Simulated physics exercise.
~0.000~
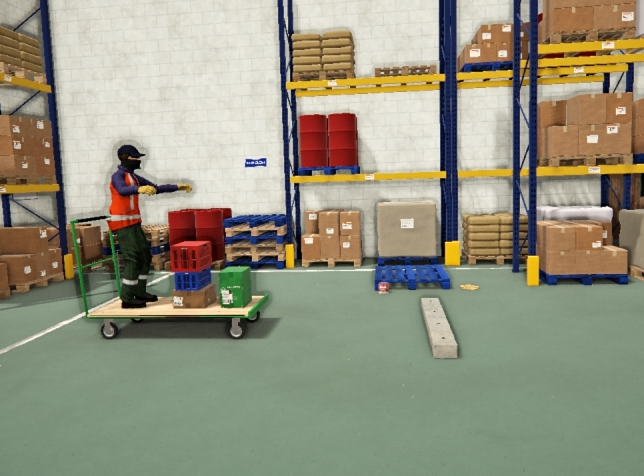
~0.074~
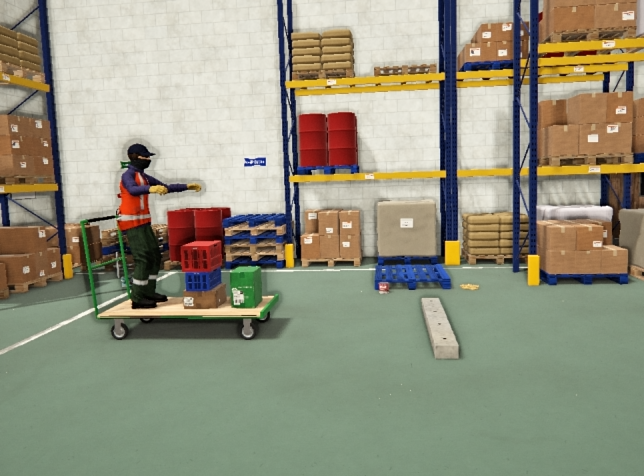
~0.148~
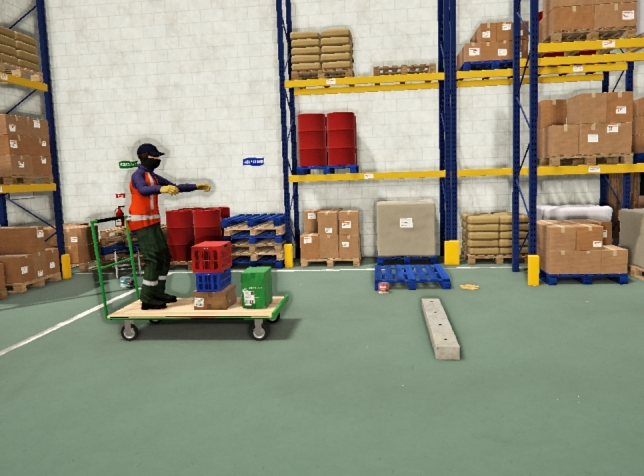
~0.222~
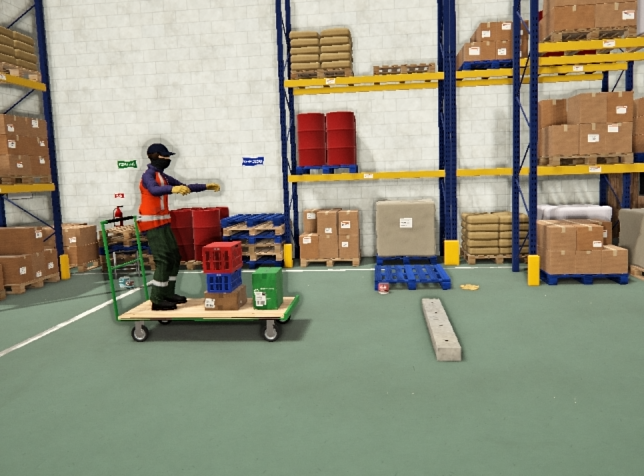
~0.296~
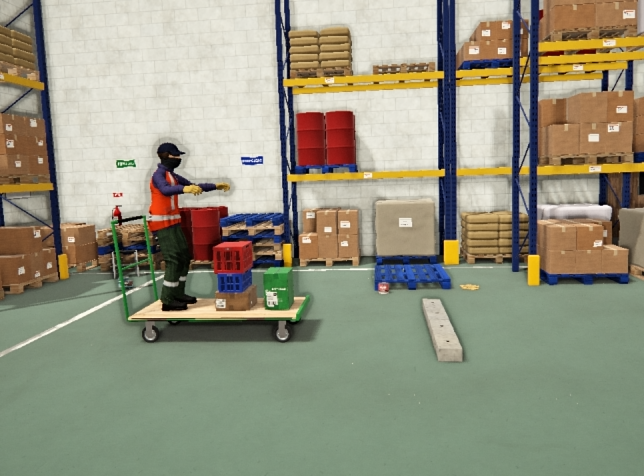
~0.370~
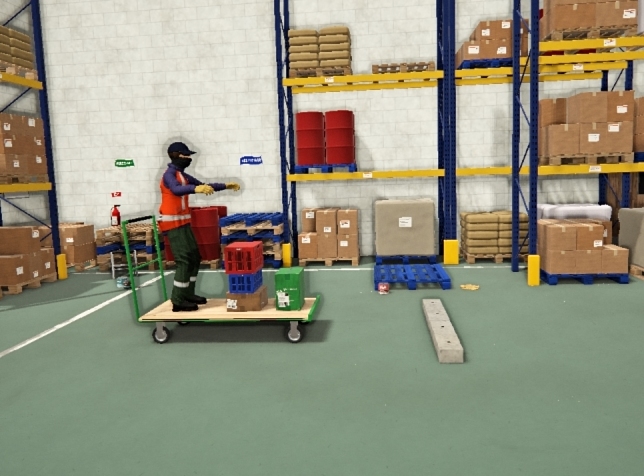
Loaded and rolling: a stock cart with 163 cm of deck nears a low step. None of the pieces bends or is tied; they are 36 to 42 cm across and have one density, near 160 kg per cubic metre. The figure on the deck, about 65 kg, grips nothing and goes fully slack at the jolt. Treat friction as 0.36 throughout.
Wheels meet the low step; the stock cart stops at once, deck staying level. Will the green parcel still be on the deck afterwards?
No.
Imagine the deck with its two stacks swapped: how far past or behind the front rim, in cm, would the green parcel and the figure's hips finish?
The green one would end 50 cm behind the front rim, and the hips 100 cm behind it.
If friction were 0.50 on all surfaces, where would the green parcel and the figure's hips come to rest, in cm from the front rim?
Green 60 past, hips 100 behind.
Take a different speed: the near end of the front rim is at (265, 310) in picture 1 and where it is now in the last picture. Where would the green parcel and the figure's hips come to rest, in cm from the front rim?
So the green one stops 10 cm short of the front rim, while the hips stay 100 cm behind it.
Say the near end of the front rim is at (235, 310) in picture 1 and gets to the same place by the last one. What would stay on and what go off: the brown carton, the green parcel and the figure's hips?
In that case the brown one is kept, the green one lost, and the hips kept.
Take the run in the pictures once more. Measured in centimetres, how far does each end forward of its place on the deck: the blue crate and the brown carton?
The blue one ends 45 cm forward and the brown one 25 cm forward.
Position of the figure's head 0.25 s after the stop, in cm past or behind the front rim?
About 90 cm behind the front rim.
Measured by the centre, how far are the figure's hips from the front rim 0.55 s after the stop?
Roughly 95 cm behind it.
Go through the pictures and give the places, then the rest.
Green parcel (236, 287), blue crate (194, 278), rim corner (250, 314); 176 cm short of the stop, in the first frame.
Green parcel (247, 287), blue crate (204, 278), rim corner (262, 314); 165 cm short of the stop, in the second frame.
Green parcel (257, 288), blue crate (214, 278), rim corner (273, 315); 154 cm short of the stop, in the third frame.
Green parcel (268, 288), blue crate (225, 279), rim corner (285, 316); 142 cm short of the stop, in the fourth frame.
Green parcel (279, 288), blue crate (235, 279), rim corner (297, 317); 131 cm short of the stop, in the fifth frame.
Green parcel (290, 289), blue crate (246, 280), rim corner (310, 317); 120 cm short of the stop. Speed about 1.5 m/s, in the sixth frame.
Impact comes at 1.16 s.
After 1.71 s the green parcel is 5 cm behind the rim, tilted 35°, near (433, 283) in the last picture's view.
After 2.16 s the green parcel is 21 cm past the rim, tilted 150°, near (461, 310) in the last picture's view.
At rest, 4.1 s, past the rim, green parcel and red crate; behind it, blue crate, brown carton and the figure's hips.
